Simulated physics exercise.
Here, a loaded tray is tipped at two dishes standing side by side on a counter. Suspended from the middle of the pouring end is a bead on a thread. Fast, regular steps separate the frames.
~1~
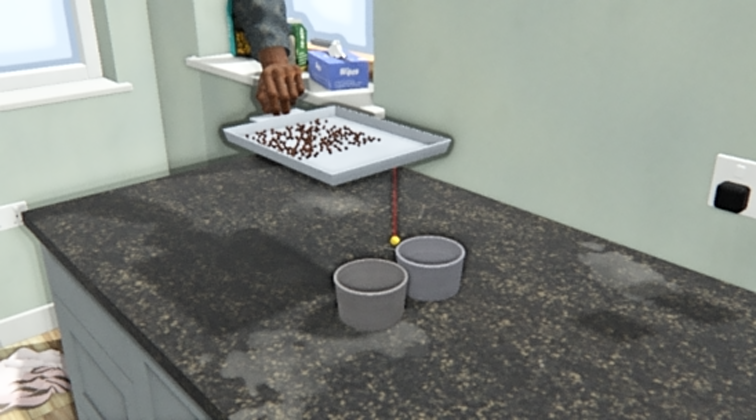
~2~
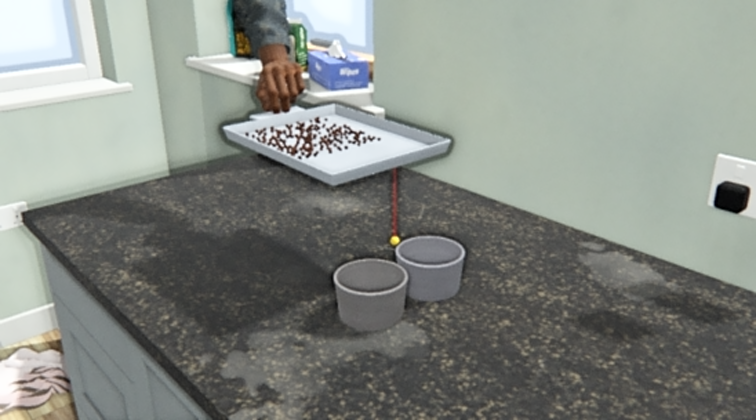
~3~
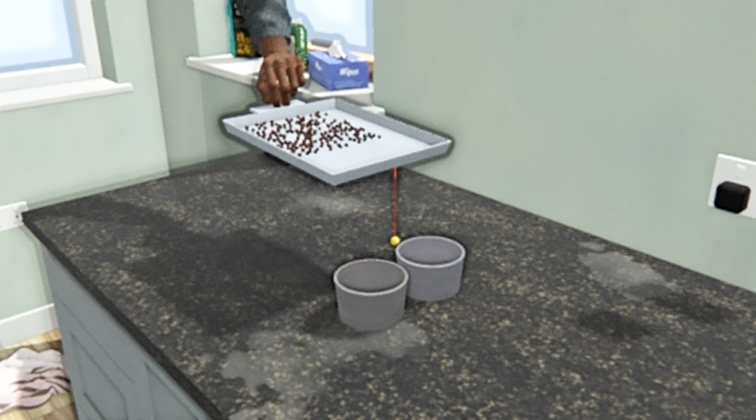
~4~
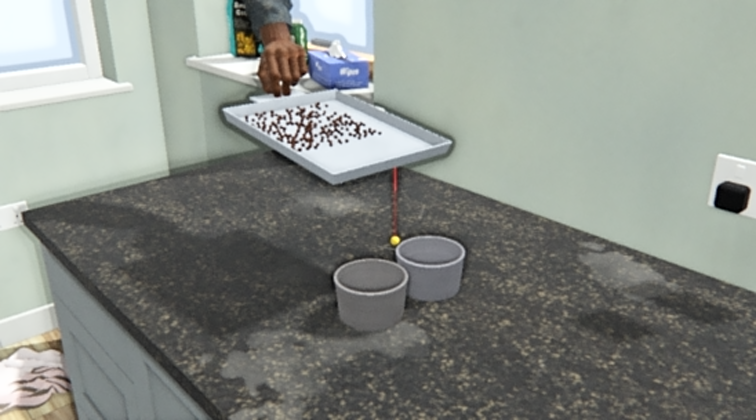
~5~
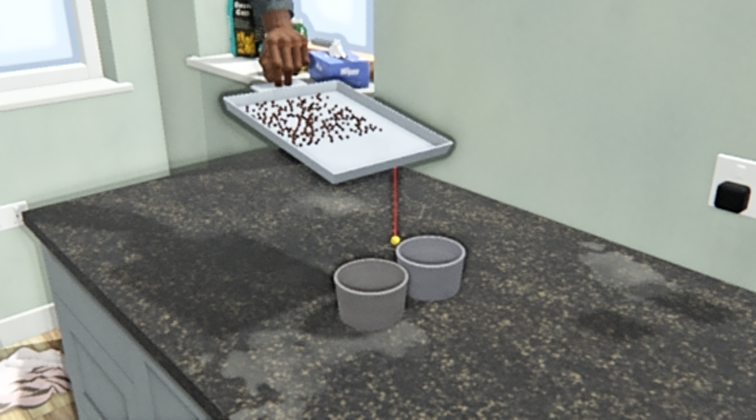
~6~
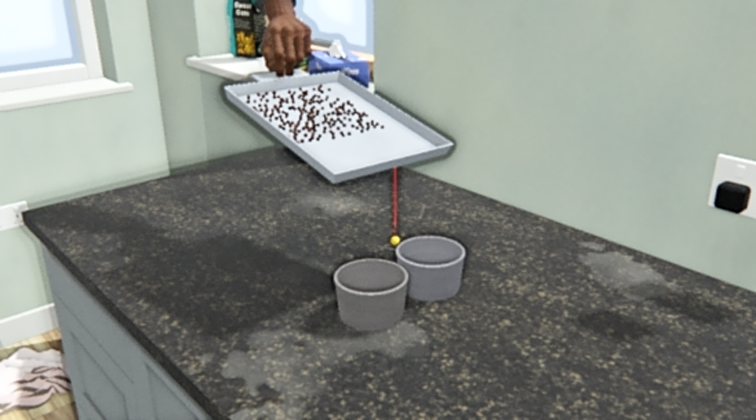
At first, a hand holds a pale tray scattered with small dark berries above two grey dishes on a speckled counter, a yellow bead hanging on a red thread beneath its near end. Then the hand slowly rises, lifting the back of the tray and tilting it slightly, while the dishes stay still.
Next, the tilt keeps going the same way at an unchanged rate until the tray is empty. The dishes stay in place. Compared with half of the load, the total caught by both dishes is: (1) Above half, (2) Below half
1.
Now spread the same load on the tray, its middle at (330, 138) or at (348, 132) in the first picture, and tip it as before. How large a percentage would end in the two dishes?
Close to 60 and close to 60 per cent.
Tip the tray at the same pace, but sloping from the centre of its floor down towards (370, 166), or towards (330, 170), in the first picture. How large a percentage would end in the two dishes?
First heading 80 %, second heading 30 %.
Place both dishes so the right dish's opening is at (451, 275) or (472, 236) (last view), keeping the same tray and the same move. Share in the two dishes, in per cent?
First placement: Some 10 %; second placement: Some 70 %.
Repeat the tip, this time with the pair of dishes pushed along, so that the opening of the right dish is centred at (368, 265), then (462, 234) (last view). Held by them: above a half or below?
Short of half and then the bulk of it.
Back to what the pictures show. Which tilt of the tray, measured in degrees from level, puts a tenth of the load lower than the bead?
Around 55°, give or take.
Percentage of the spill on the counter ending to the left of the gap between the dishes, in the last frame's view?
Close to 10 %.
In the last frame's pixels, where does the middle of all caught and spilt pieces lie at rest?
Close to (433, 284), more or less.
Shortly afterwards, tray tipped steeply; the bulk on the tray; only a few in the left dish; only a few in the right dish; a little outside both; only a few in the air.
Next, tray tipped right over; near half on the tray; only a few in the left dish; a little in the right dish; a little outside both; near a quarter in the air.
Some moments later, tray tipped past a quarter turn; a little in the left dish; near half in the right dish; near a third outside both.
In the end, tray tipped past a quarter turn; a little in the left dish; near half in the right dish; near a third outside both.
